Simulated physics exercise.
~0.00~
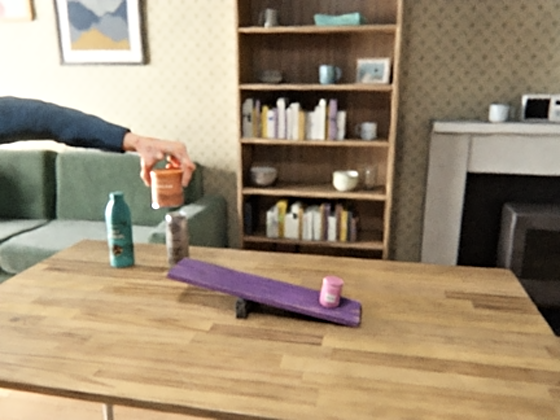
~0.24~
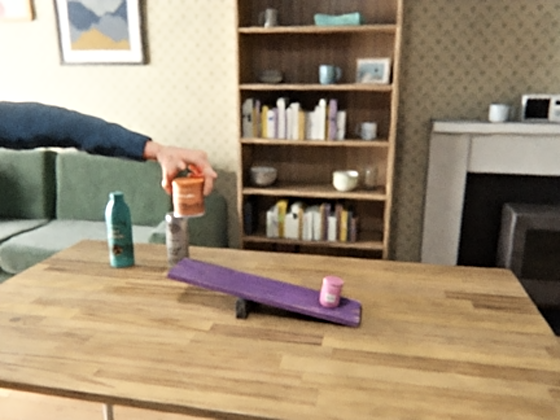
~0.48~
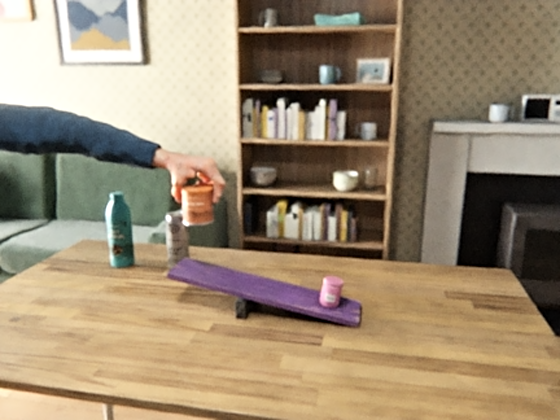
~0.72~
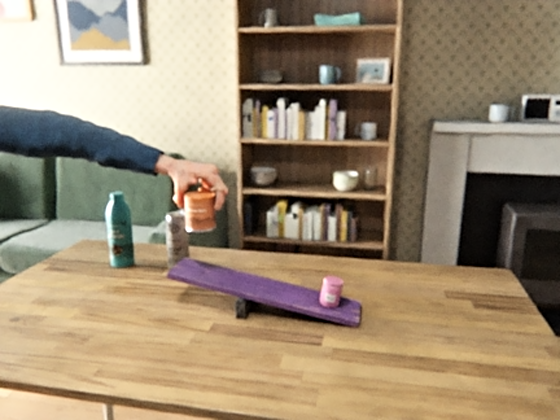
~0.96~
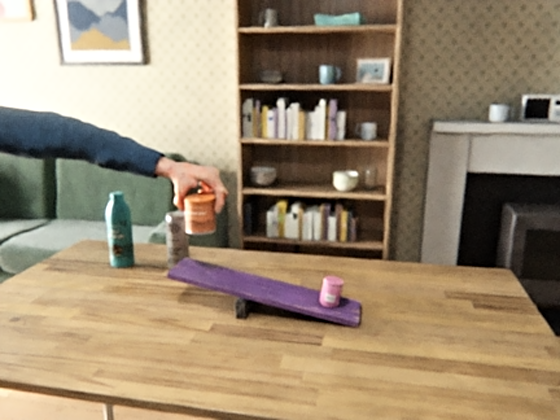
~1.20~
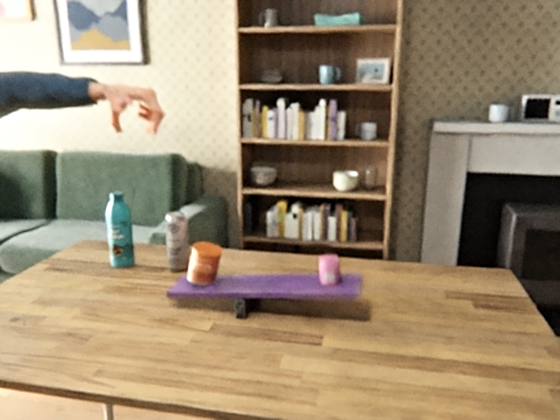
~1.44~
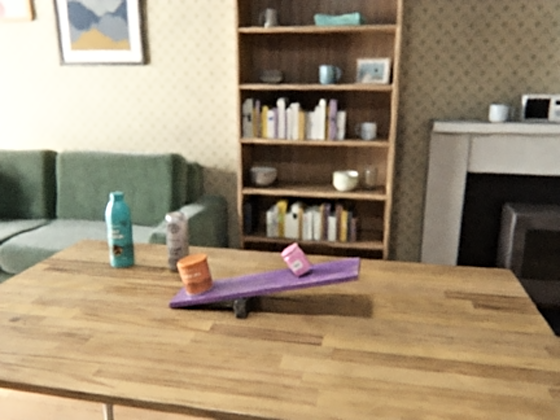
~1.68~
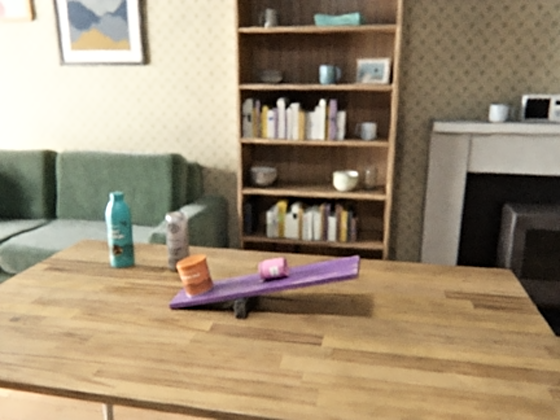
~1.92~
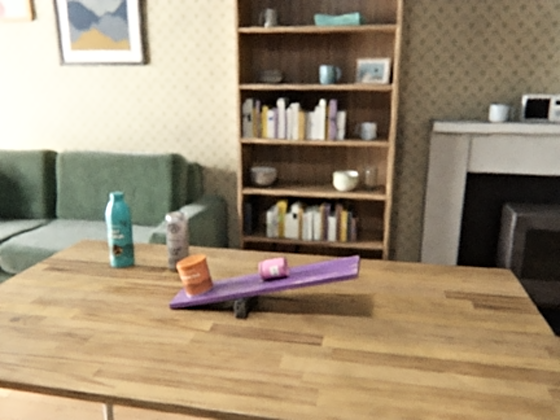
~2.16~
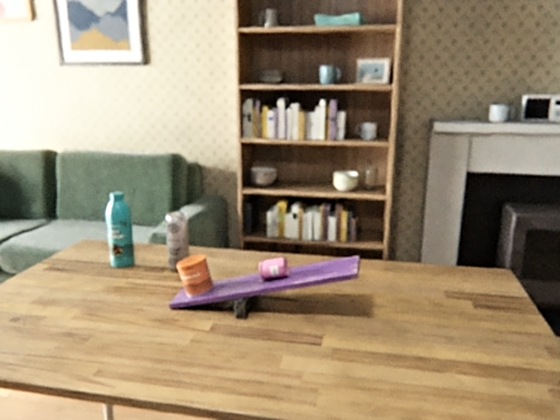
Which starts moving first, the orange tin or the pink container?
The orange tin moves first, carried to the right by the hand. The pink container stays still on the plank until the tin is released and the plank swings over.
